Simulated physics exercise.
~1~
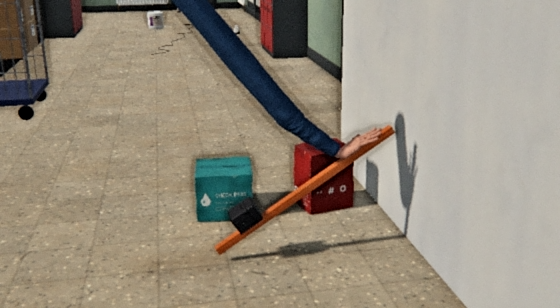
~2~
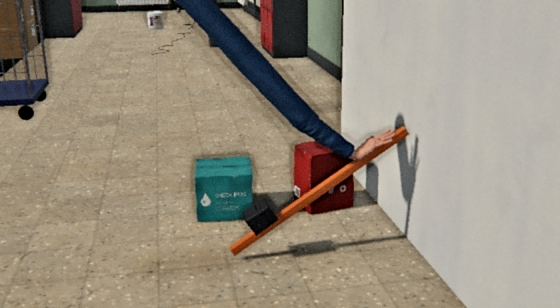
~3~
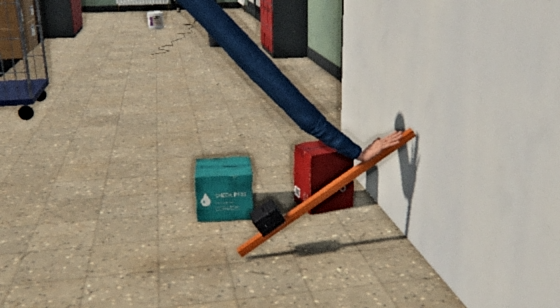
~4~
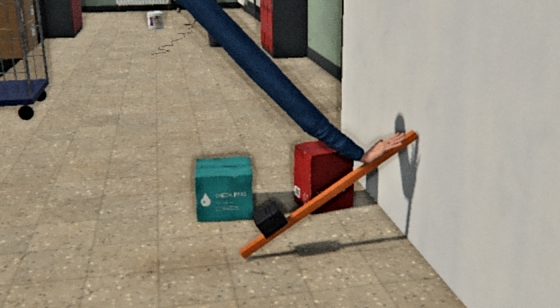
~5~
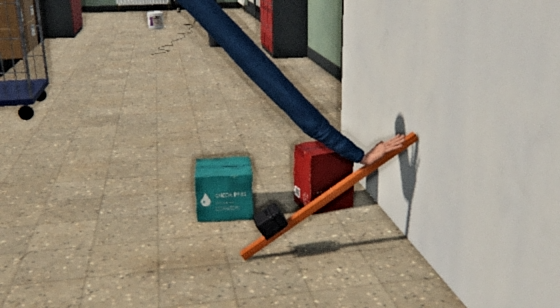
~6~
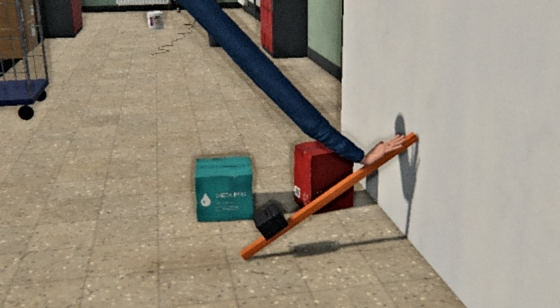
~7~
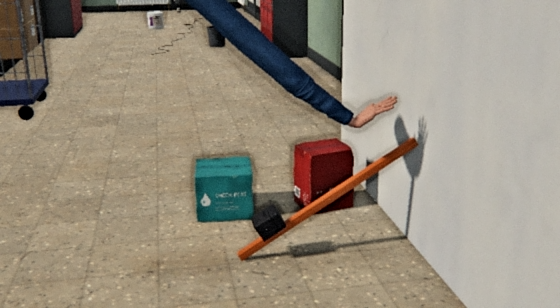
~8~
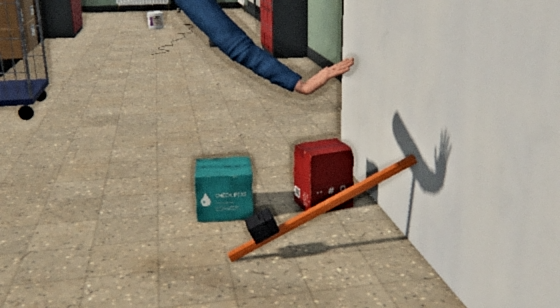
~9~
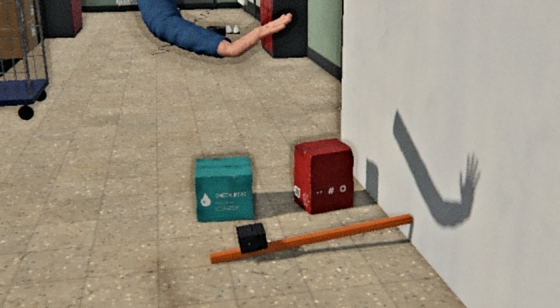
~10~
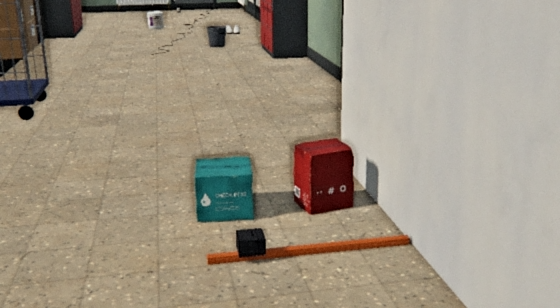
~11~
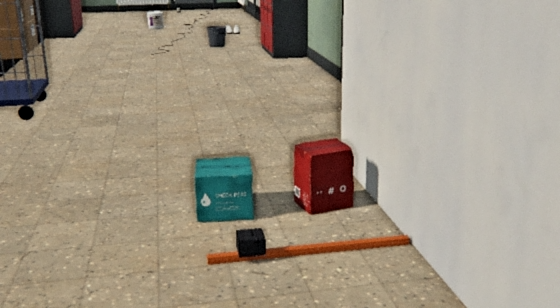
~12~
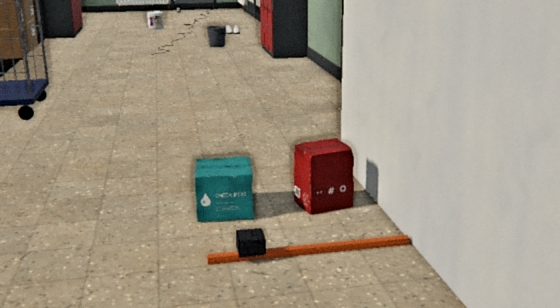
A hand leaning an orange pole against a bare wall, then letting go and withdrawing as the pole slides down flat.
